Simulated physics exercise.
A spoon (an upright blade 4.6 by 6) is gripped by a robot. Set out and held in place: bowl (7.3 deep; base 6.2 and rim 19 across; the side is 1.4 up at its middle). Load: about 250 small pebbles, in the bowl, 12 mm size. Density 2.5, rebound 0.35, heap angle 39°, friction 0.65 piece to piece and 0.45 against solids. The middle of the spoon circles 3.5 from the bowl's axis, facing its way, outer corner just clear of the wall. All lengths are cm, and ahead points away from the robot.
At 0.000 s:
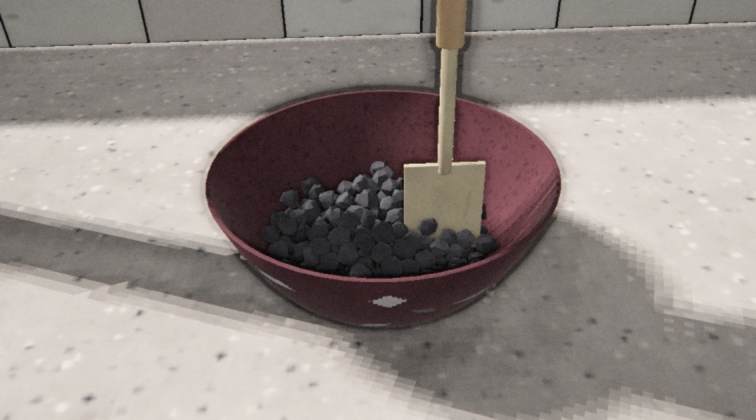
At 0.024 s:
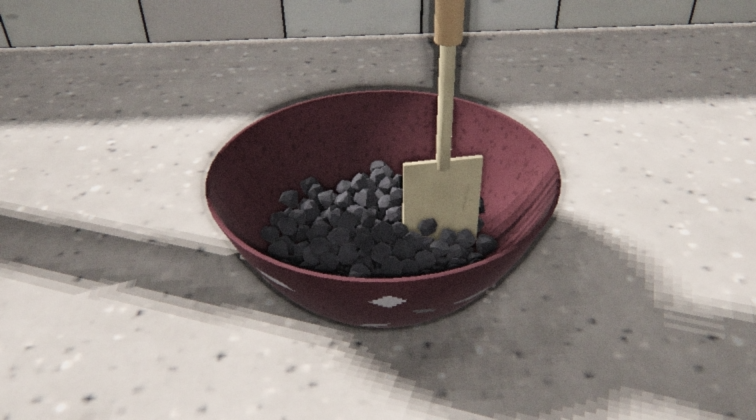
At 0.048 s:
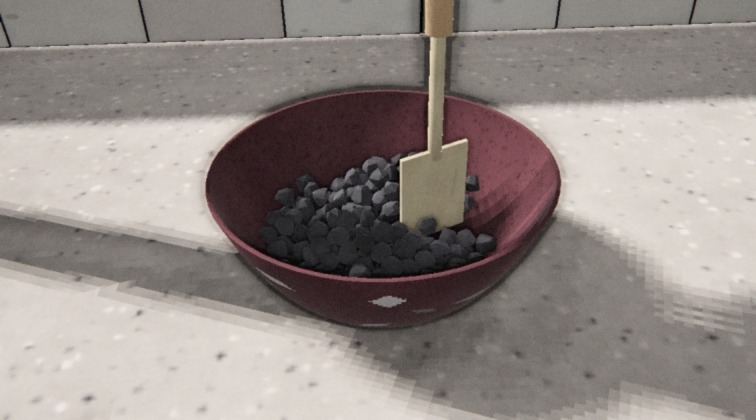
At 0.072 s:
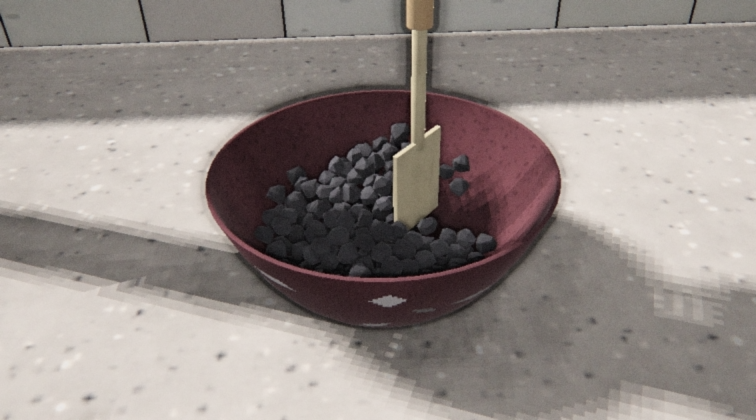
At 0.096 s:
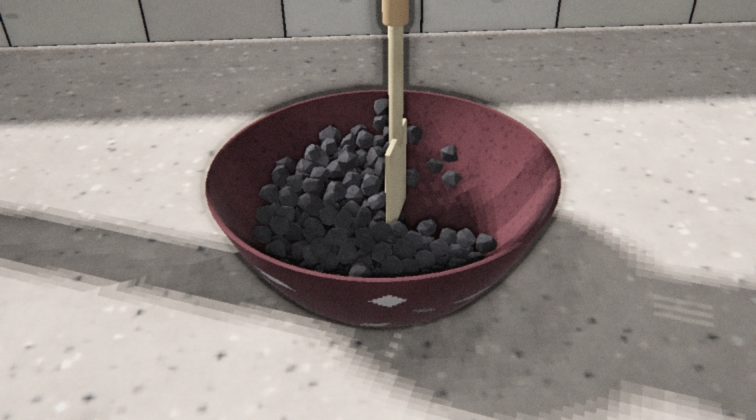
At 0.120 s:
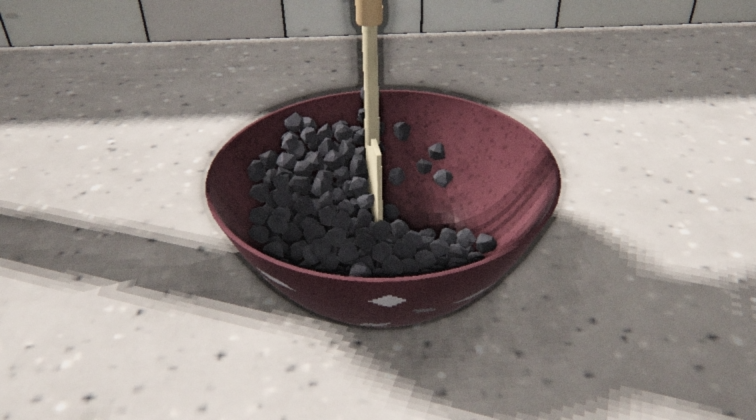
A wooden spatula sweeping leftward through dark pebbles in a maroon bowl, turning edge-on and heaping them against the left side.
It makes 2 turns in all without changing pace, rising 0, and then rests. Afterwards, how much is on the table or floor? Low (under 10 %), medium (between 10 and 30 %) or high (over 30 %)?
A medium share, between 10 and 30 %, ends on the table or floor.
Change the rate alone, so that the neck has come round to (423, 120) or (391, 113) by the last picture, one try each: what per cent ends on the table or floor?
About 5 and 5 per cent.
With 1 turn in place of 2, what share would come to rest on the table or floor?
In that case some 10 per cent.
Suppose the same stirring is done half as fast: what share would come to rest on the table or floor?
It would be near 5 per cent.
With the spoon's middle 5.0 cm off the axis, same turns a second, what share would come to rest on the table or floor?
It would be near 35 per cent.
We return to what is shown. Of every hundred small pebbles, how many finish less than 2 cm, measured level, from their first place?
Roughly 5 per cent.
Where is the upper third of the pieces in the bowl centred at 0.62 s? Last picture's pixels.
At about (279, 245).
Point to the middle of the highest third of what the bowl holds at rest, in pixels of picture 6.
At about (443, 178).
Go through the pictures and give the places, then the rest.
Spoon neck at (446, 141), 0° round; upper third of the load around (368, 227), from x 270 to 485, top at y 170; 248 in the bowl, in the first picture.
Spoon neck at (444, 137), 7° round; upper third of the load around (368, 226), from x 270 to 485, top at y 170, in the second picture.
Spoon neck at (435, 127), 27° round; upper third of the load around (377, 212), from x 270 to 485, top at y 160, in the third picture.
Spoon neck at (418, 118), 51° round; upper third of the load around (365, 194), from x 265 to 485, top at y 130, in the fourth picture.
Spoon neck at (396, 114), 74° round; upper third of the load around (348, 180), from x 265 to 485, top at y 105, in the fifth picture.
Spoon neck at (372, 114), 97° round; upper third of the load around (328, 174), from x 255 to 485, top at y 95; 248 in the bowl, in the sixth picture.
After 0.37 s, 338° round, highest piece 9 above the table; 233 in the bowl, 9 on the table or floor, 6 in flight or on the tool.
After 0.62 s, 220° round, highest piece 9 above the table; 215 in the bowl, 26 on the table or floor, 7 in flight or on the tool.
After 0.94 s, 0° round, highest piece 7 above the table; 209 in the bowl, 39 on the table or floor.
After 1.64 s, 0° round, highest piece 7 above the table; 209 in the bowl, 39 on the table or floor.
At rest, 209 in the bowl, 39 on the table or floor. That is 16 % on the table or floor.
